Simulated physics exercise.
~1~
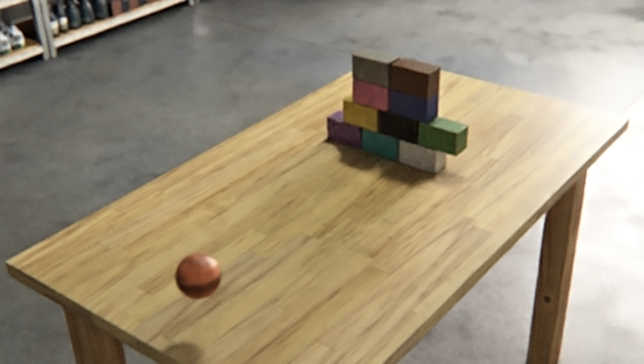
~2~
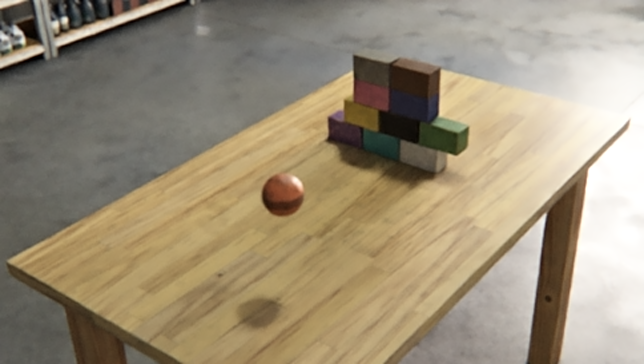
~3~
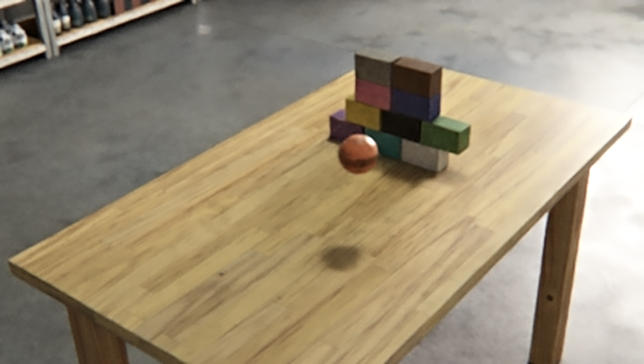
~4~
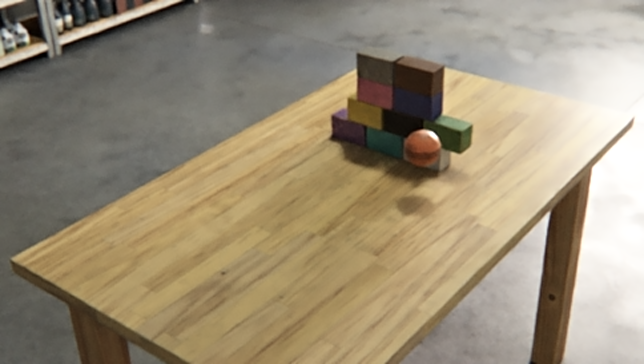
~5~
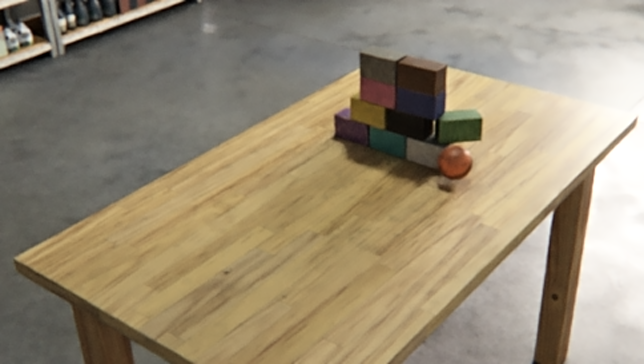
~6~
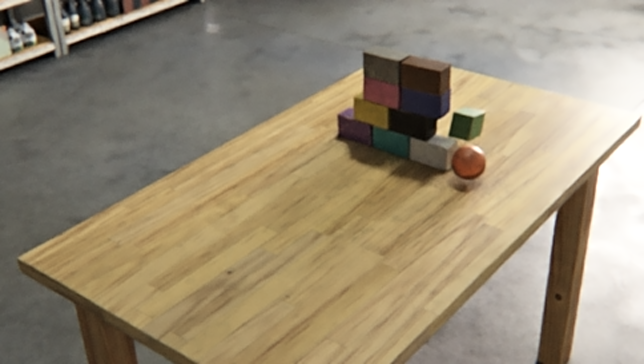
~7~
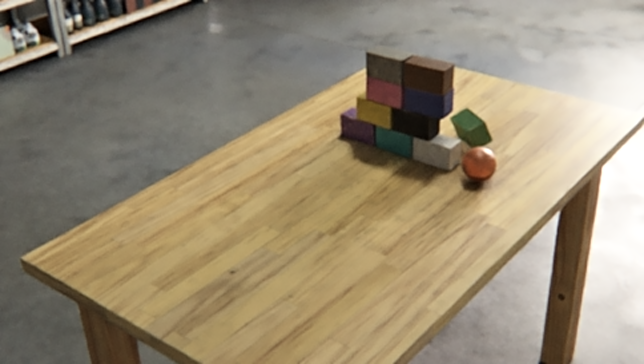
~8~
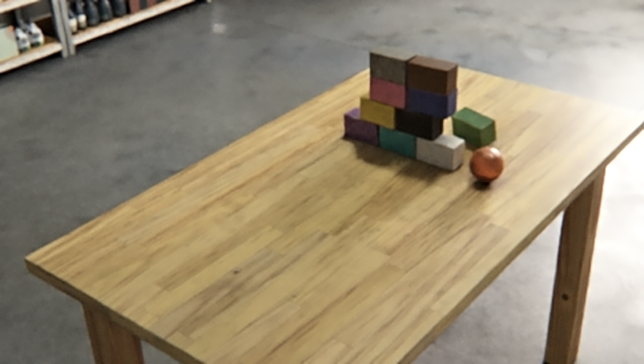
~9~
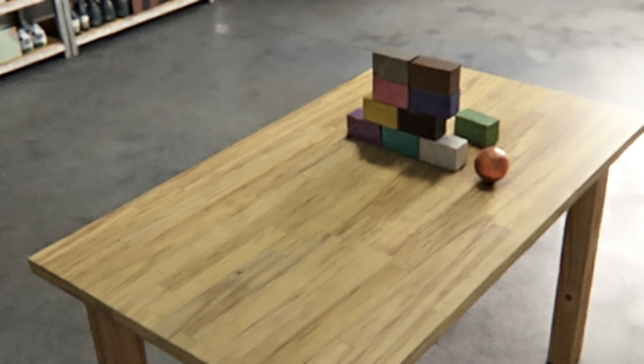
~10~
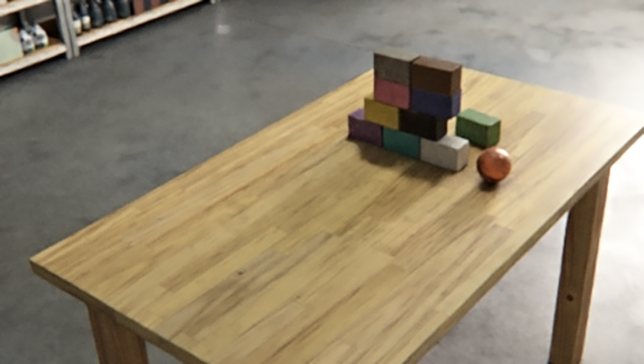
An orange ball flies up and to the right over a wooden table, seen from above at an angle in a room with a grey floor and shelves at the upper left. Toward the far end stands a stack of coloured blocks, with grey and brown on top, pink, blue, yellow and black below, and purple, turquoise and white at the base. The ball reaches the stack's right side, and the green block there shifts right, tips and drops to the tabletop. The ball settles beside it near the white block, while the other blocks remain stacked.
